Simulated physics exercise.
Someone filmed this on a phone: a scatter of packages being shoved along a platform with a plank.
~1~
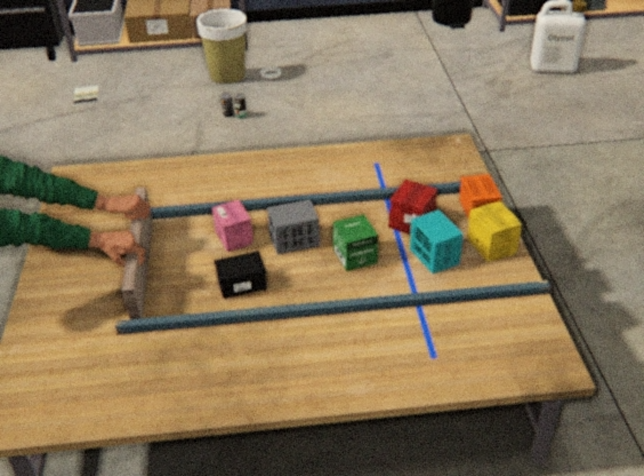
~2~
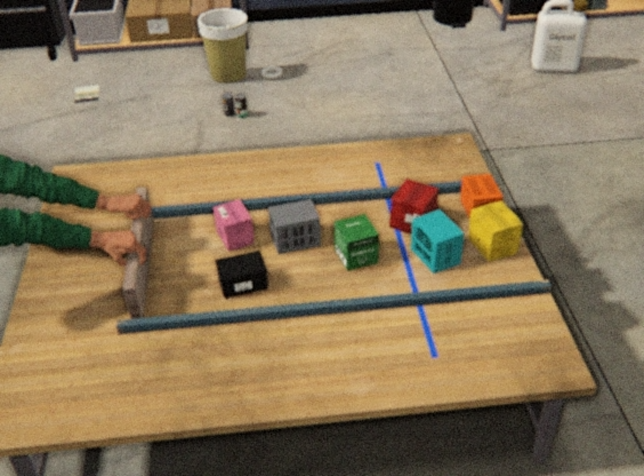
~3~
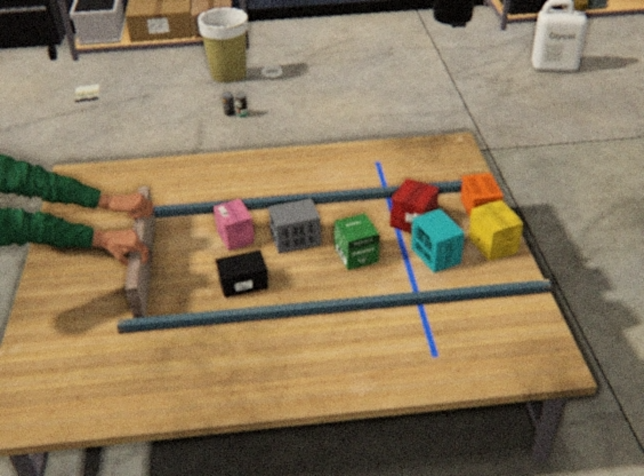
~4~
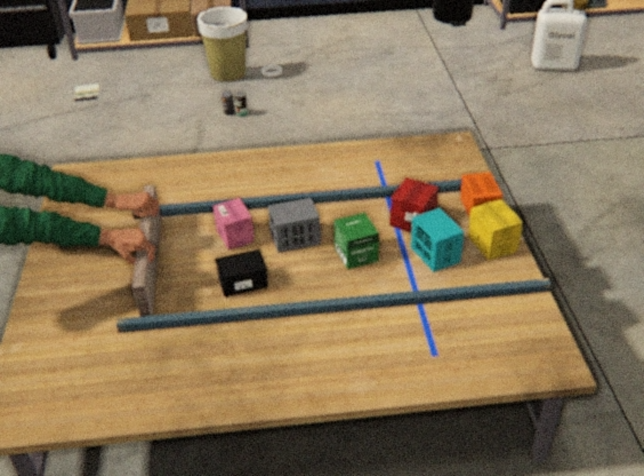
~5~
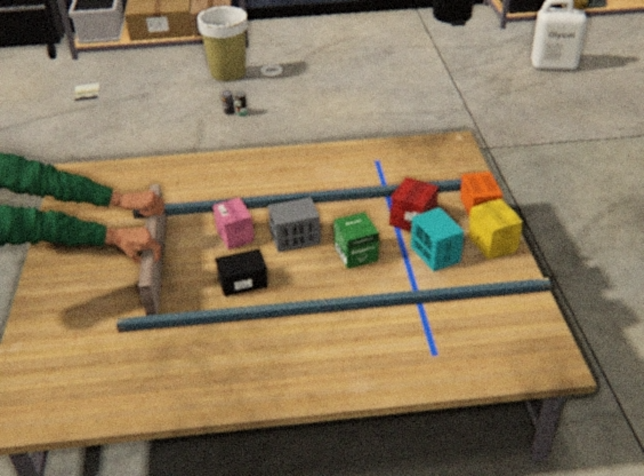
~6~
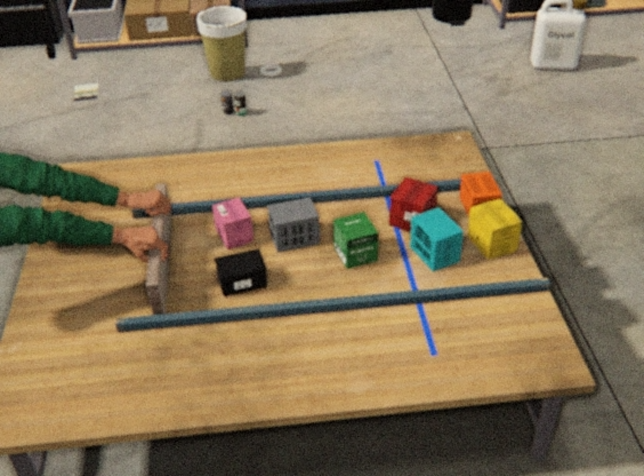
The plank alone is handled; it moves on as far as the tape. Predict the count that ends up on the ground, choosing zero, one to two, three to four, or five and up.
The count that fall off is at least one and at most two.
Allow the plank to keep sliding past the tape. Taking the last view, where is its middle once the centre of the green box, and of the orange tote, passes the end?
Approx. (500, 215) / approx. (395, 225) for the other.
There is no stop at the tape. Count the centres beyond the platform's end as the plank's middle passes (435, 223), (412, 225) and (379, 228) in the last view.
Place by place, 3, 1 and 0.
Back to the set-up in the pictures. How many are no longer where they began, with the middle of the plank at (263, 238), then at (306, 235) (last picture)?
In order, the tallies are 3 and 4.
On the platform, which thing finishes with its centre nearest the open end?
The yellow parcel.
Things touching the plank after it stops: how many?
Result: 2 in all.
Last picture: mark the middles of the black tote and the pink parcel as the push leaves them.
Okay, so first (433, 263), and next (408, 209).
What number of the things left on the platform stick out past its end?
That adds up to 1.
Early on, none off yet; orange tote at rest near (480, 196); yellow parcel at rest near (494, 229); turquoise crate at rest near (436, 239).
A while later, none off yet; orange tote at rest near (480, 196); yellow parcel at rest near (494, 229); turquoise crate travelled a little near (456, 236).
Finally, the number that fall off is one or two; lost, orange tote.
